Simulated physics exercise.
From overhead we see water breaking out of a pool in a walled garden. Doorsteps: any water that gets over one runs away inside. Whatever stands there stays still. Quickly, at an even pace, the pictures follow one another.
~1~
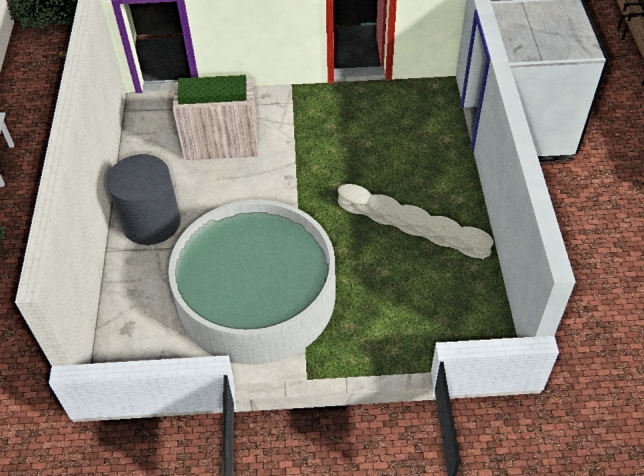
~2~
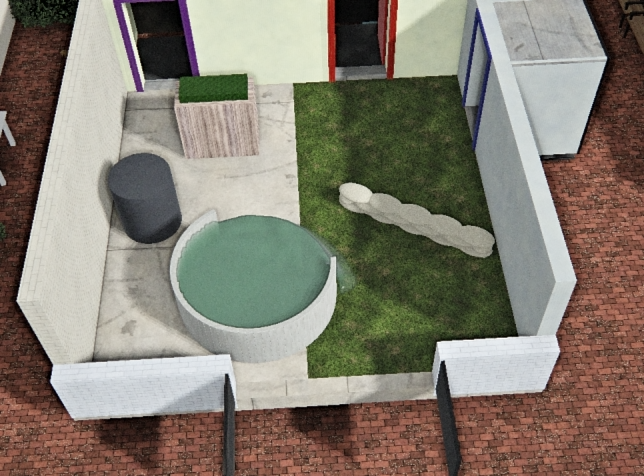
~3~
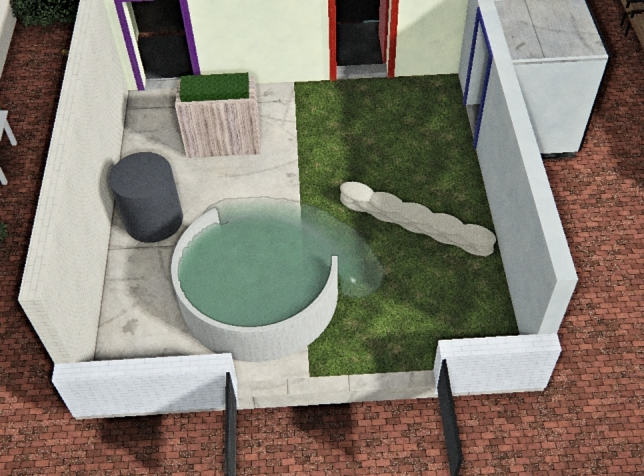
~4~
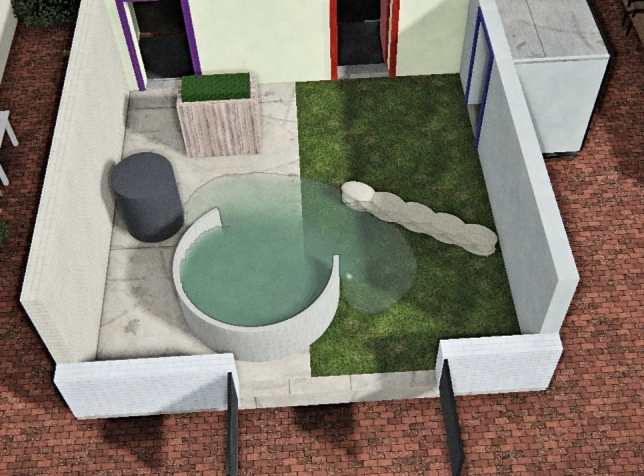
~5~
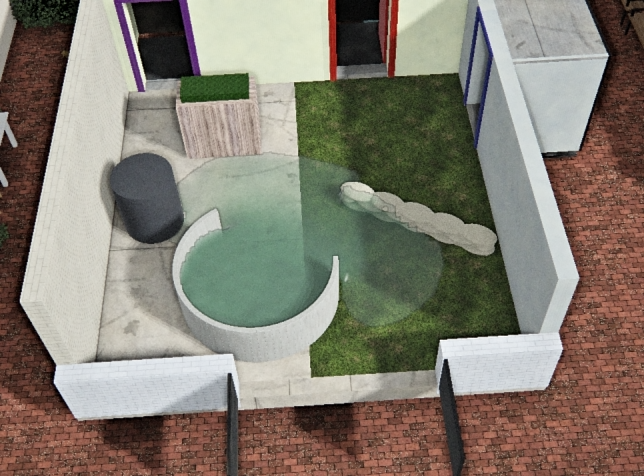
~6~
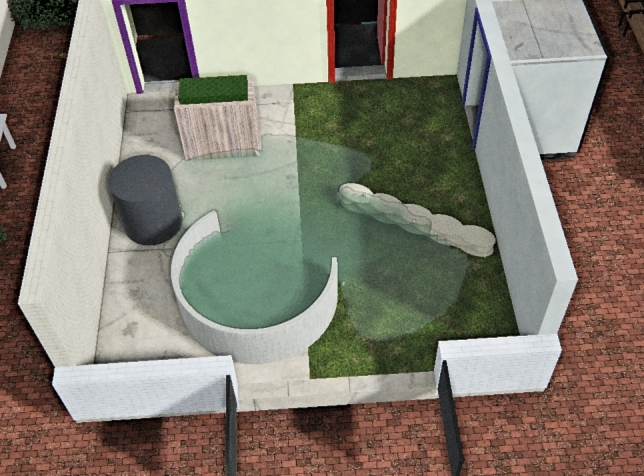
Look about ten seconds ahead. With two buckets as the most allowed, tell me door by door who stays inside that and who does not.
Red door: Exceeds it; blue door: Exceeds it; purple door: Exceeds it.
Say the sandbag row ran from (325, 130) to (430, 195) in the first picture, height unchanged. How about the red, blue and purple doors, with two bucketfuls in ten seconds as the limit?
My call is that the red door never gets there, the blue door goes beyond it, and the purple door goes beyond it.
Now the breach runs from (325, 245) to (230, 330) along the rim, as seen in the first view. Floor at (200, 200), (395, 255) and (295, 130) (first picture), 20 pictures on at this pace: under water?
First kept bare, second soaked through, third kept bare.
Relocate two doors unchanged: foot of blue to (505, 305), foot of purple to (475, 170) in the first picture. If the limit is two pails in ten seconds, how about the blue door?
In this case the blue door overshoots the mark.
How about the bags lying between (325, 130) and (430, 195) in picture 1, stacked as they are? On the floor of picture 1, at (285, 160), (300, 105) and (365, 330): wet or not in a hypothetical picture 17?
First spot gets soaked, second gets soaked, third stays unwetted.
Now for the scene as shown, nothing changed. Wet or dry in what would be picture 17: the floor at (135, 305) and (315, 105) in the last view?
In that order: Clear, wet.
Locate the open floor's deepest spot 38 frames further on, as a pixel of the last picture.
Approximate pixel: (482, 237).
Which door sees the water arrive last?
I'd go with the one in blue.
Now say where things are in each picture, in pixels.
The first picture shows the pool at (252, 266) is whole and still.
In the second picture, the front is at a hidden place, out from the gap on the pool's far side.
In the third picture, water pours out on the pool's far side and has run to (375, 282).
In the fourth picture, the front is at (406, 284), out from the gap on the pool's far side.
In the fifth picture, the front is at (434, 275), out from the gap on the pool's far side.
In the sixth picture, water pours out on the pool's far side and has run to (462, 255).
A moment on, water covers 40 % of the floor; the red door not reached, the blue door not reached, the purple door not reached.
Next, water covers 60 % of the floor; the red door under two buckets in, the blue door not reached, the purple door not reached.
Then, water covers 85 % of the floor; the red door over two buckets in, the blue door under two buckets in, the purple door under two buckets in.
Later, water covers 95 % of the floor; the red door over two buckets in, the blue door over two buckets in, the purple door over two buckets in.
In the end, water covers 95 % of the floor; the red door over two buckets in, the blue door far over two buckets in, the purple door over two buckets in.
